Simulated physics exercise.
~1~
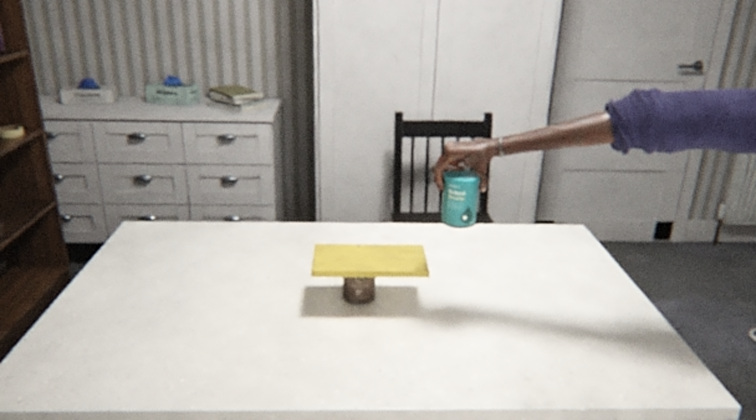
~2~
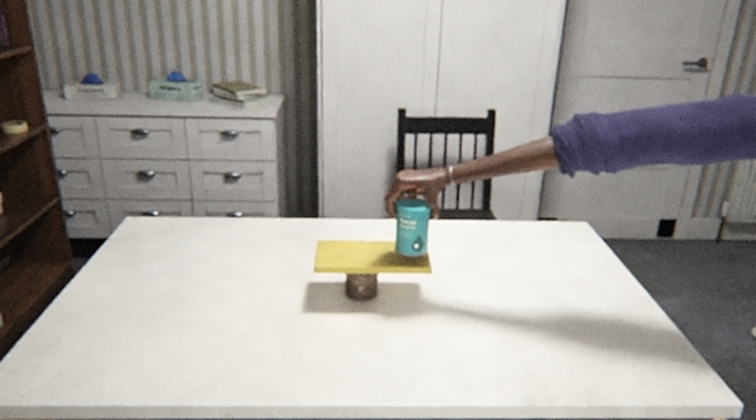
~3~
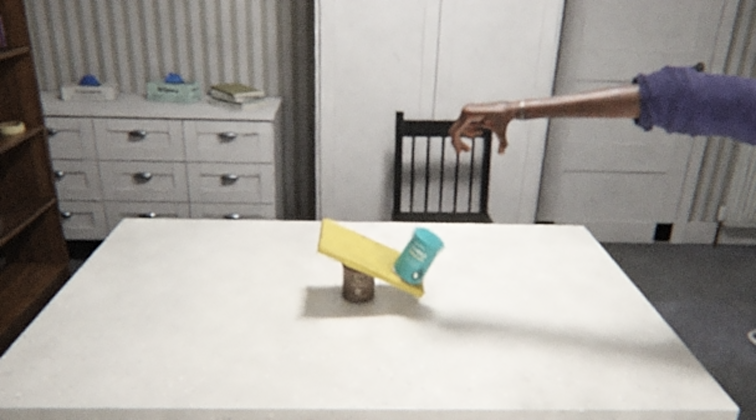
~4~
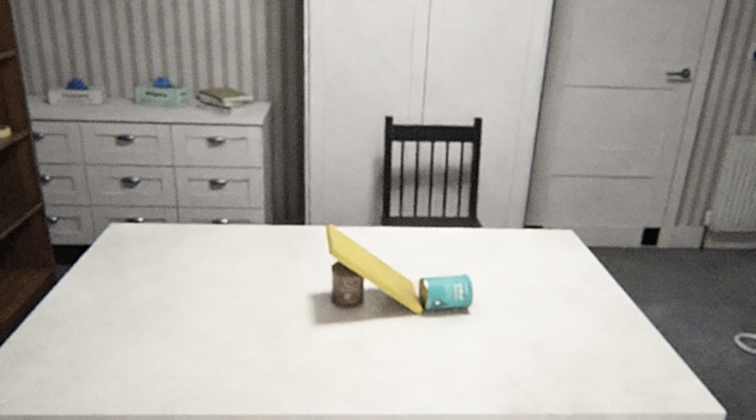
A hand set a turquoise tin upright on the right end of a yellow board balanced on a brown tin, then let go and drew back; the board tipped, leaving the turquoise tin on its side and the board leaning against the brown tin.
